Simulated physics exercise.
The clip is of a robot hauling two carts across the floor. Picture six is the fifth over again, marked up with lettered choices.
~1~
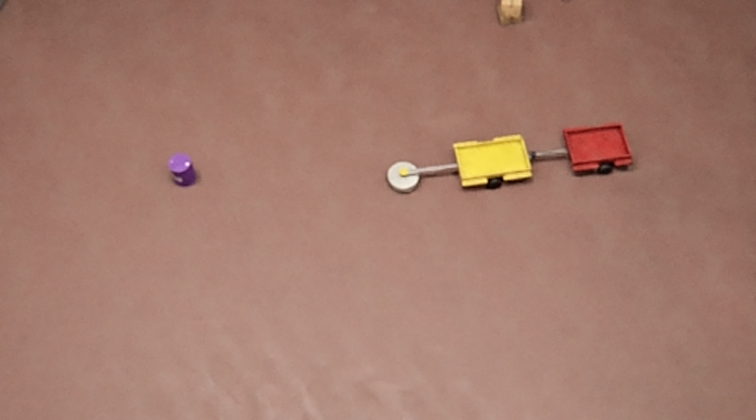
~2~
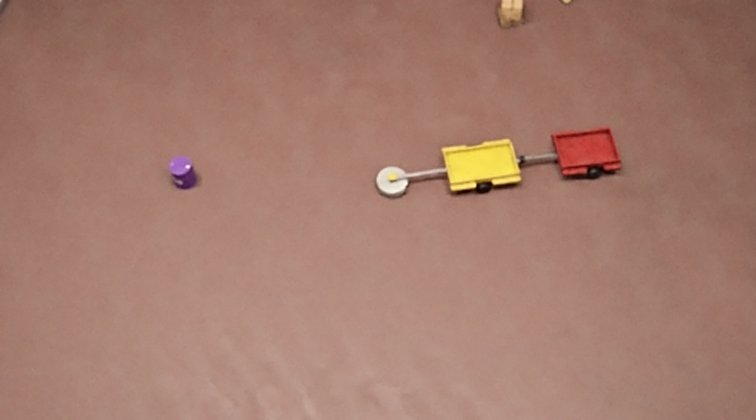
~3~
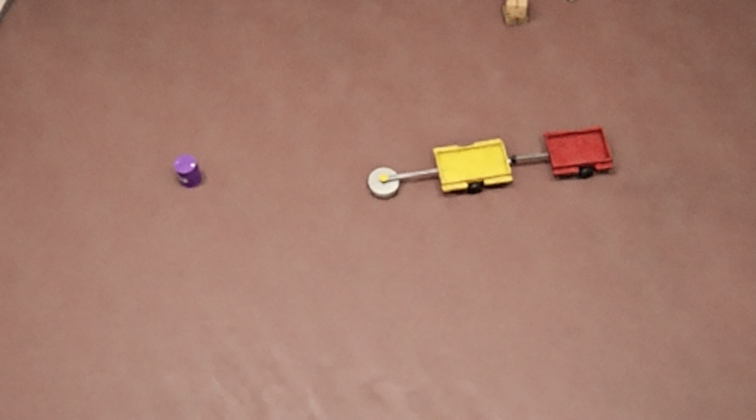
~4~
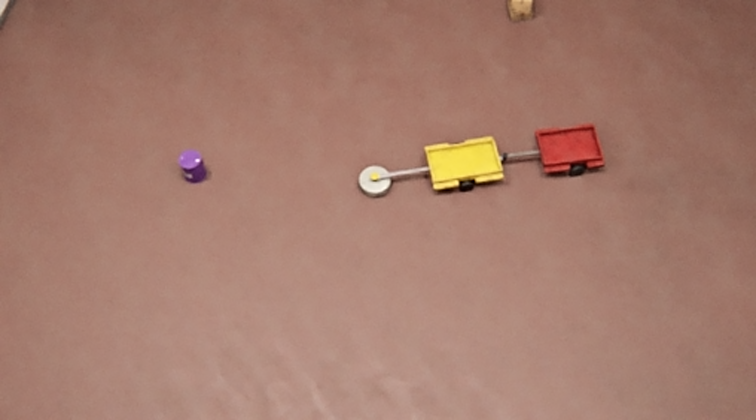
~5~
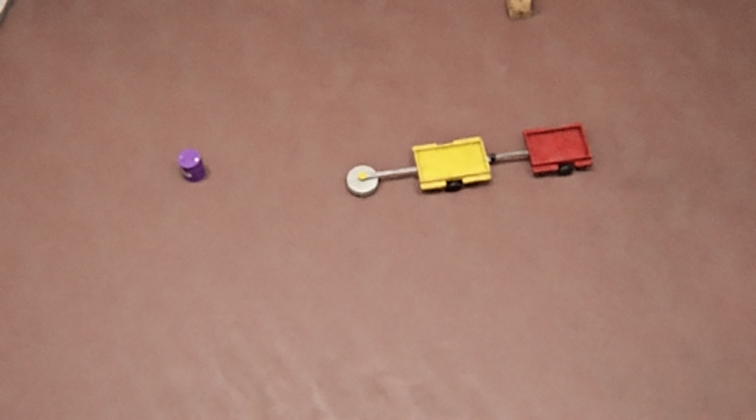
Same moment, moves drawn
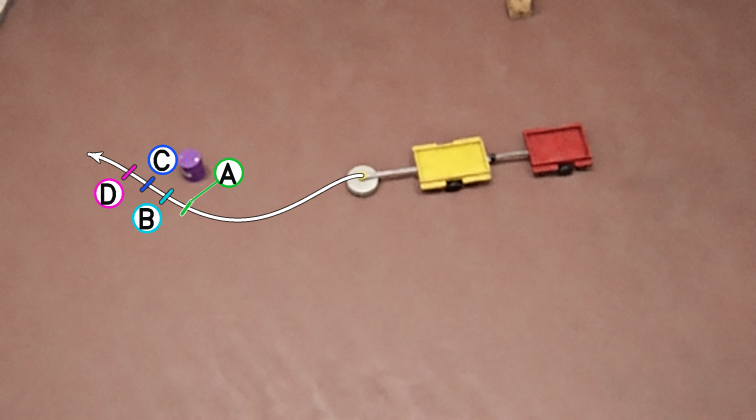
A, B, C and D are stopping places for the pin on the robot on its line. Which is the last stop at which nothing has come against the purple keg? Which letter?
Mark C.
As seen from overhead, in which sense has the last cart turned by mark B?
Anticlockwise.
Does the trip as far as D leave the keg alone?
No.
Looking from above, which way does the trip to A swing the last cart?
For that mark, anticlockwise.
On the copy, A at (187, 208); B at (166, 196); C at (148, 184); D at (129, 172); the route from (362, 175) via (215, 217) to (89, 154).
On C. First, robot (288, 213), last cart (478, 157).
Then, robot (207, 219), last cart (403, 176).
Finally, robot (150, 189), last cart (341, 194); nothing has been touched.
By contrast, A is safe but short; B is safe but short; D is too far, the keg has been hit.
